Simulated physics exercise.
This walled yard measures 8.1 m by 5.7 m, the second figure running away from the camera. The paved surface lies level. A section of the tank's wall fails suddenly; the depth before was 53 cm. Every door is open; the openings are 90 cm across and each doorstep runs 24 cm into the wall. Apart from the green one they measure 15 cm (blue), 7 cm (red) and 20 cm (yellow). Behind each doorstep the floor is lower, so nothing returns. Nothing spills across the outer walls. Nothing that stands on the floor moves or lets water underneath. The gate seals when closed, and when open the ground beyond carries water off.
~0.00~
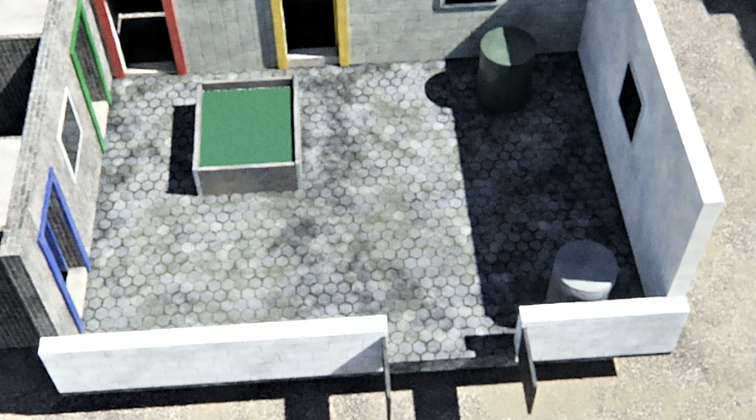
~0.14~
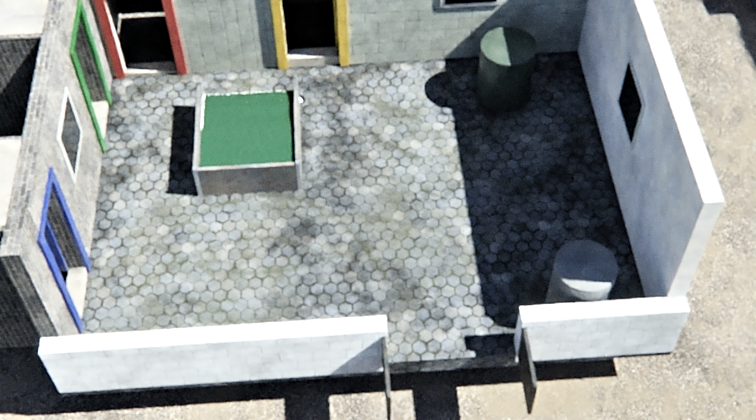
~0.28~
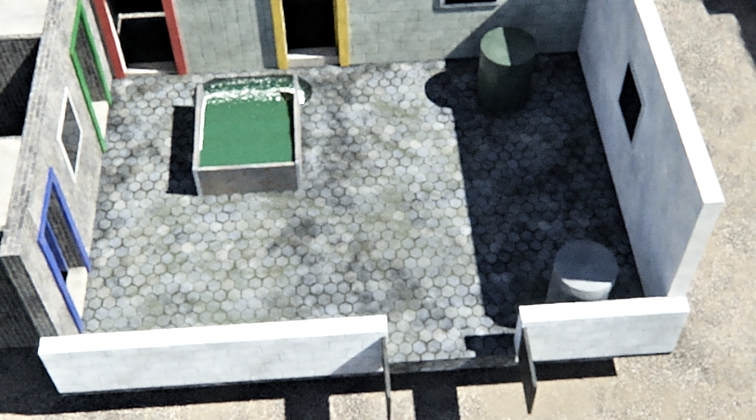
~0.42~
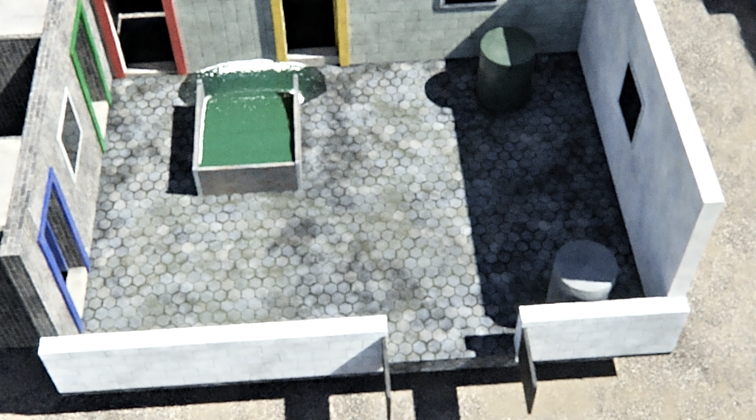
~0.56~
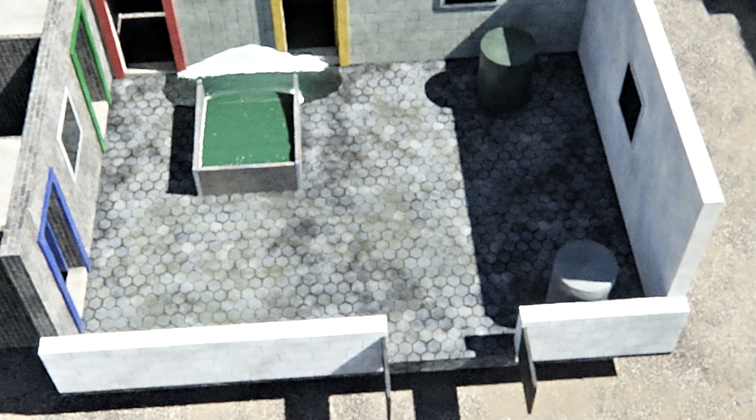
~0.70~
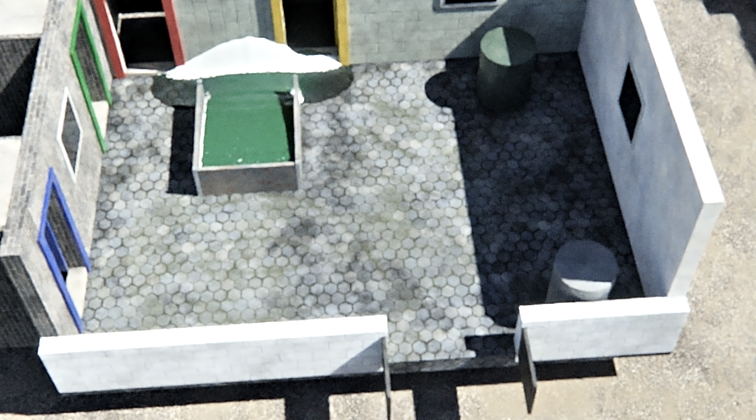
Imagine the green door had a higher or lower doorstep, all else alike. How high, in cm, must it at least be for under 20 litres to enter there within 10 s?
Some 13.5 cm above the ground.
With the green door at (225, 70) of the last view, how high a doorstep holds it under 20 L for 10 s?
Roughly 31 cm.
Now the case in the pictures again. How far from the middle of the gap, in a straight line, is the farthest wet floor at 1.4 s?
Roughly 3.2 m.
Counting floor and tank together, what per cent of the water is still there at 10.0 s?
Roughly 92 in a hundred.
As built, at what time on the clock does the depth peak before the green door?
Near 2.2 s.
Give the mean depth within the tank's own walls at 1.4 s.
Some 26 cm.
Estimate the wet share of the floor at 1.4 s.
About 10 per cent.
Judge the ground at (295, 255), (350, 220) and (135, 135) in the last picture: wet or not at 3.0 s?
In that order: Not reached, dry, under water.
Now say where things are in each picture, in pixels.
The tank at (247, 125) is whole and still, 53 cm deep; the green door at (92, 83) is dry, in the first picture.
The front is at a hidden place, 0.2 m from the gap on the far side; 0.2 m2 of floor is wet, 53 cm left at the back, in the second picture.
Water pours out on the far side and has run 0.6 m, to (210, 83); about 9 cm deep outside, 53 cm at the back, in the third picture.
The front is at (193, 74), 0.9 m from the gap on the far side; 1.7 m2 of floor is wet, 53 cm left at the back, in the fourth picture.
Water pours out on the far side and has run 1.1 m, to (332, 67); about 12 cm deep outside, 49 cm at the back, in the fifth picture.
Water pours out on the far side and has run 1.2 m, to (346, 66); about 14 cm deep outside, 44 cm at the back; the green door at (92, 83), 2.4 m from the gap, is still 1.3 m from the nearest water, in the sixth picture.
After 1.4 s water covers 10 % of the floor, deepest (38 cm) near (239, 74); it has not reached the green door.
After 3.0 s water covers 35 % of the floor, deepest (22 cm) near (112, 81); 17 cm at the green door, 17 litres in over its 13 cm doorstep.
After 10.0 s water covers 85 % of the floor, deepest (6 cm) near (87, 281); 5 cm at the green door, 24 litres in over its 13 cm doorstep.
At the green door as built, the water arrived by 1.6 s and peaked near 20 cm at 2.2 s.
Run again over the same 10 s with other heights there, 27 litres in over 12.5 cm, 9 litres over 16.5 cm. The limit of 20 litres is kept from about 13.5 cm up.
